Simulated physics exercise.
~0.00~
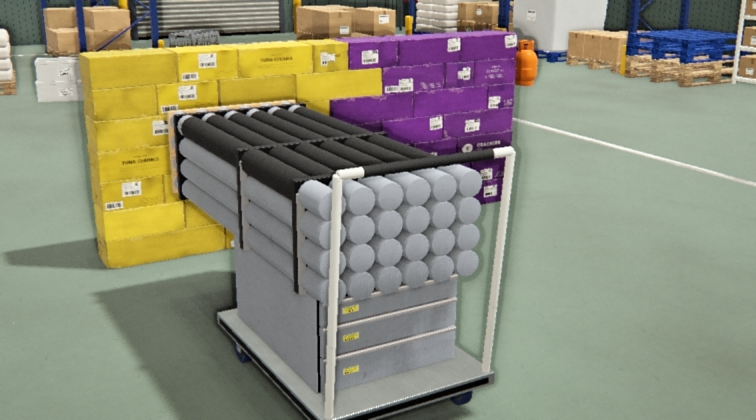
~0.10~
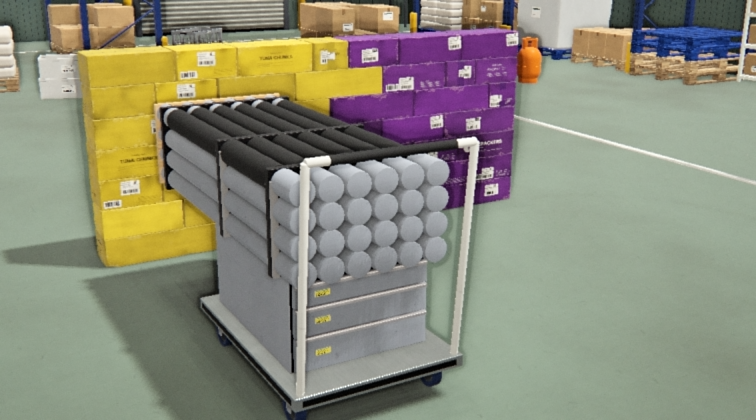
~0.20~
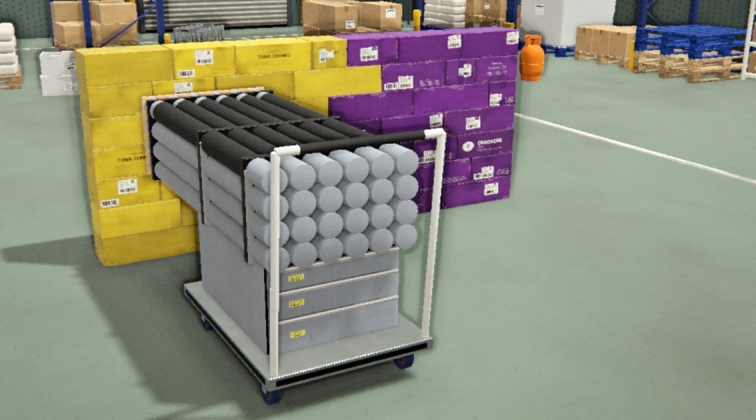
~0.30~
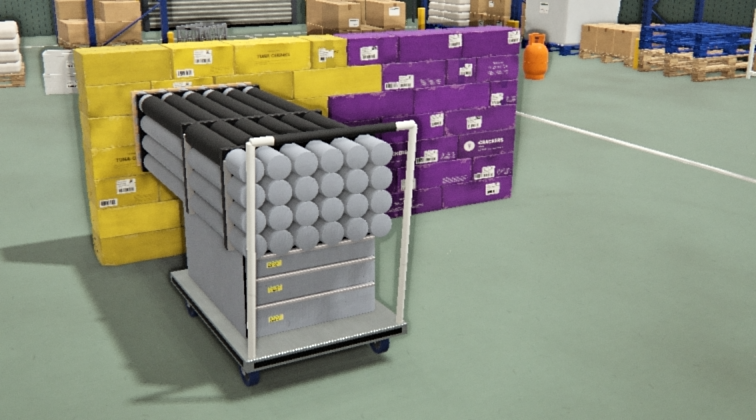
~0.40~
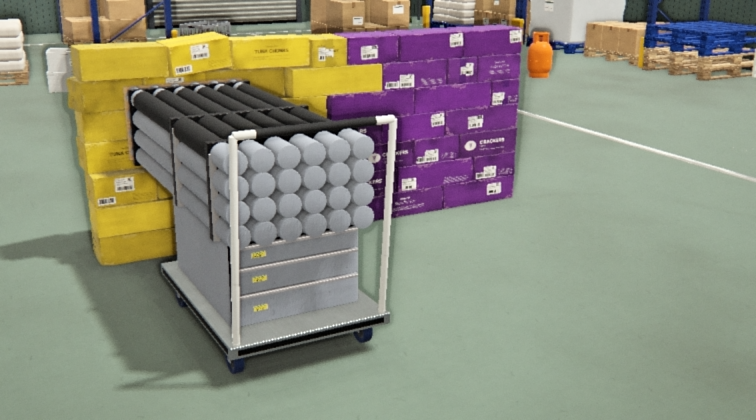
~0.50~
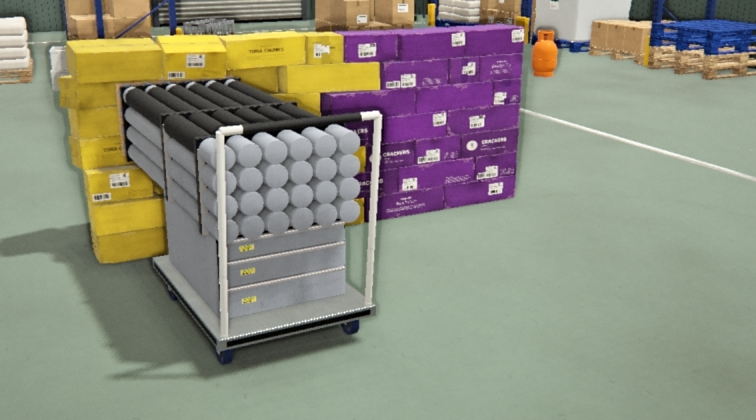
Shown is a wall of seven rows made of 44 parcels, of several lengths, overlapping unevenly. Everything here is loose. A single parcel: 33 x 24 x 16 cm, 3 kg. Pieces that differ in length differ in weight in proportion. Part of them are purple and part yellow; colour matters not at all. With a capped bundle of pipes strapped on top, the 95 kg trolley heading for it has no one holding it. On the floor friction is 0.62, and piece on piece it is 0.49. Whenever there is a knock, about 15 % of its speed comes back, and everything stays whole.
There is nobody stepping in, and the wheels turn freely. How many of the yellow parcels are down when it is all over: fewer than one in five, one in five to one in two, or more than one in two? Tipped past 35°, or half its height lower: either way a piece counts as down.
More than one in two.
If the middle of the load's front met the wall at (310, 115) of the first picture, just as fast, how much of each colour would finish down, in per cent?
For purple it's 20 per cent, for yellow 50 per cent.
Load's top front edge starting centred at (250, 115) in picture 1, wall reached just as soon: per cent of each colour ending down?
Purple 0%, yellow 60%.
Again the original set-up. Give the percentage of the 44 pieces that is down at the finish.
Something near 50 percent.
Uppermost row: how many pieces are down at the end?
5.
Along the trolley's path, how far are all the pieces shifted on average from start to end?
Average: Roughly 40 cm.
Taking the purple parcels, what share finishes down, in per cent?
0 percent of the purple ones.
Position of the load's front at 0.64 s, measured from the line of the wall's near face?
30 cm.
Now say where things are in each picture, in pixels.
In the first picture (each place is the centre of the face we see best; the camera moves round a little), load (172, 139) 55 cm short of the wall; top yellow parcel (332, 58); top purple parcel (374, 55); all as stacked.
In the second picture, load (159, 130) 37 cm short of the wall; top yellow parcel (332, 56).
In the third picture, load (146, 123) 20 cm short of the wall; top yellow parcel (330, 55).
In the fourth picture, load (135, 116) 24 mm short of the wall; top yellow parcel (330, 54).
In the fifth picture, load (128, 111) 10 cm into the wall's line; top yellow parcel (330, 53); steepest lean 6°, the parcel at (201, 57); 12 have shifted.
In the sixth picture, load (120, 108) 20 cm into the wall's line; top yellow parcel (326, 50) moved 39 mm; top purple parcel (372, 49) moved 16 mm; steepest lean 15°, the parcel at (196, 66); 19 have shifted.
By 0.64 s, load 32 cm past the wall's line, still rolling; none of the 24 yellow parcels down (0 of 44 in all colours); top yellow parcel tilted 11°; top purple parcel tilted 11°.
By 0.86 s, load 48 cm past the wall's line, still rolling; 10 of the 24 yellow parcels down (10 of 44 in all colours); top yellow parcel tilted 31°; top purple parcel tilted 31°.
By 1.14 s, load 67 cm past the wall's line, still rolling; 20 of the 24 yellow parcels down (21 of 44 in all colours); top yellow parcel tilted 63°, 41 cm lower; top purple parcel tilted 64°, 18 cm lower.
By 1.60 s, load 77 cm past the wall's line, still rolling; 20 of the 24 yellow parcels down (21 of 44 in all colours); top yellow parcel on its side; top purple parcel on its side.
When it is over (2.9 s), load 75 cm past the wall's line, stopped; 20 of the 24 yellow parcels down (21 of 44 in all colours); top yellow parcel upside down; top purple parcel upside down. That is 83 per cent. In pixels of the last frame, middles, top yellow parcel near (347, 154), top purple parcel near (387, 159).
